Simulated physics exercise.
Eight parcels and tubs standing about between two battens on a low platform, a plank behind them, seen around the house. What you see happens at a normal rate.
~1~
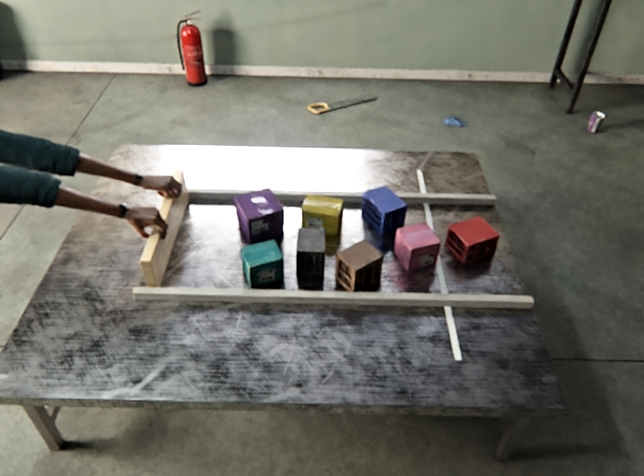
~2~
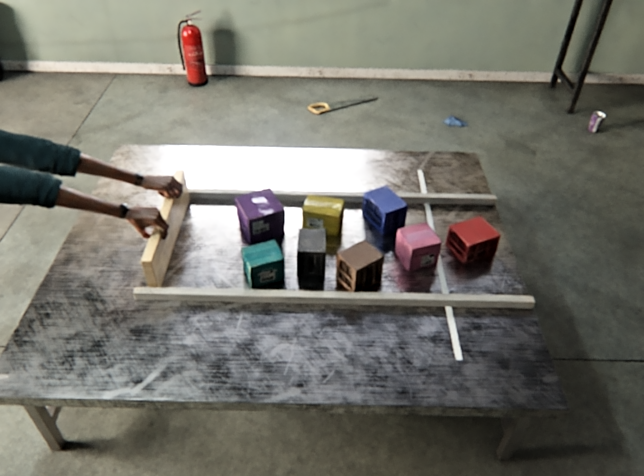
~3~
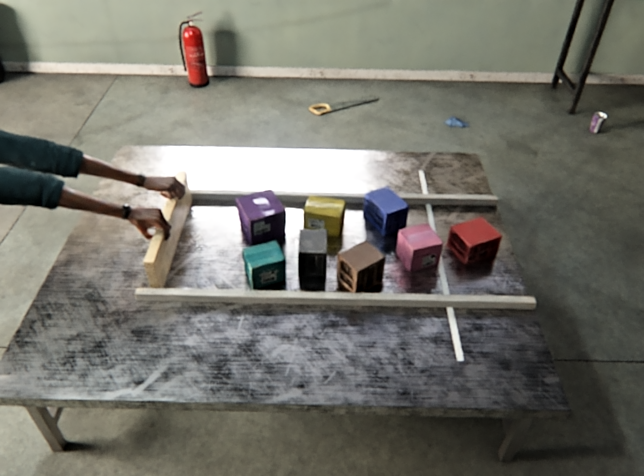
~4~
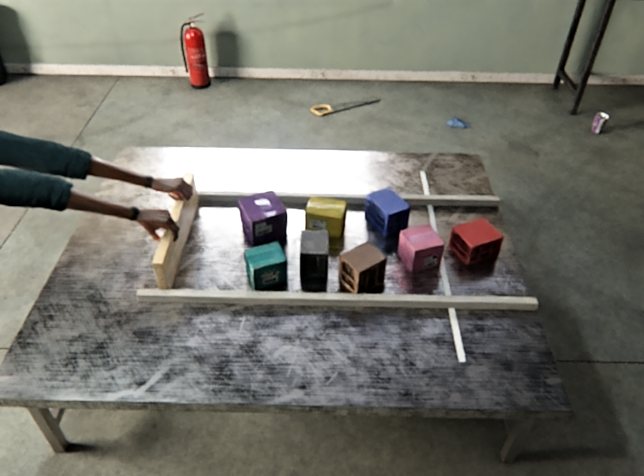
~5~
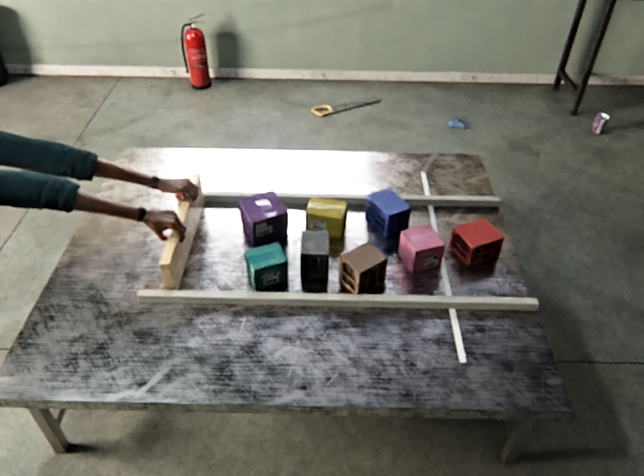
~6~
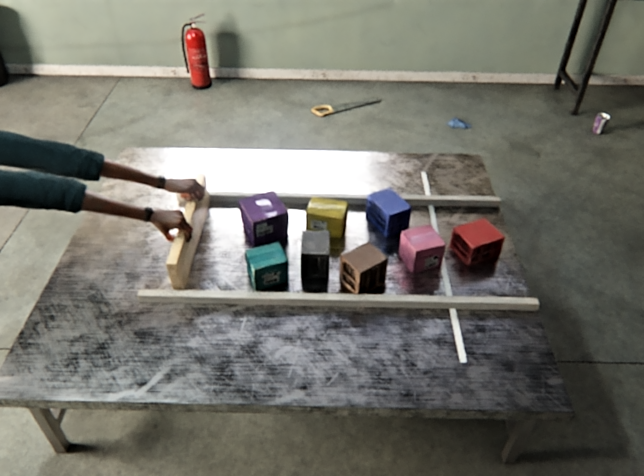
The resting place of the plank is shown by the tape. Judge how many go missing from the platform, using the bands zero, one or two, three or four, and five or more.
My judgement: One or two go missing.
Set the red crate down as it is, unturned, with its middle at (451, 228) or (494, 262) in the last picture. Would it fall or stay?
Note, in order: Drops; drops.
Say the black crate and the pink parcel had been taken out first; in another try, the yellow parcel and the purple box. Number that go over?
The count is 1 in one try and 1 in the other, in that order.
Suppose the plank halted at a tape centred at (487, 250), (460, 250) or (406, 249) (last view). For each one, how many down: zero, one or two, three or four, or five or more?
Going through the places as listed, I'd say more than four, then either three or four, then no fall at all.
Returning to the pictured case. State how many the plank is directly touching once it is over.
I count 2 of them.
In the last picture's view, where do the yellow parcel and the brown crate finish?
The first one ends at (493, 216), the second at (506, 280).
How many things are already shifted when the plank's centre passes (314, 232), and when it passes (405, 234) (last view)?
So 6, and at the other place 8.
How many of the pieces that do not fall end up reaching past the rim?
Answer: 2.
Soon after, none off yet; red crate at rest near (477, 242); pink parcel at rest near (421, 249); blue crate at rest near (388, 212).
Then, none off yet; red crate at rest near (477, 242); pink parcel at rest near (421, 249); blue crate moved about its own width near (421, 211).
Further on, none off yet; red crate moved a little near (496, 240); pink parcel moved about its own width near (466, 246); blue crate moved well along near (478, 209).
At rest, the number that fall off is one or two; fallen, blue crate and red crate.
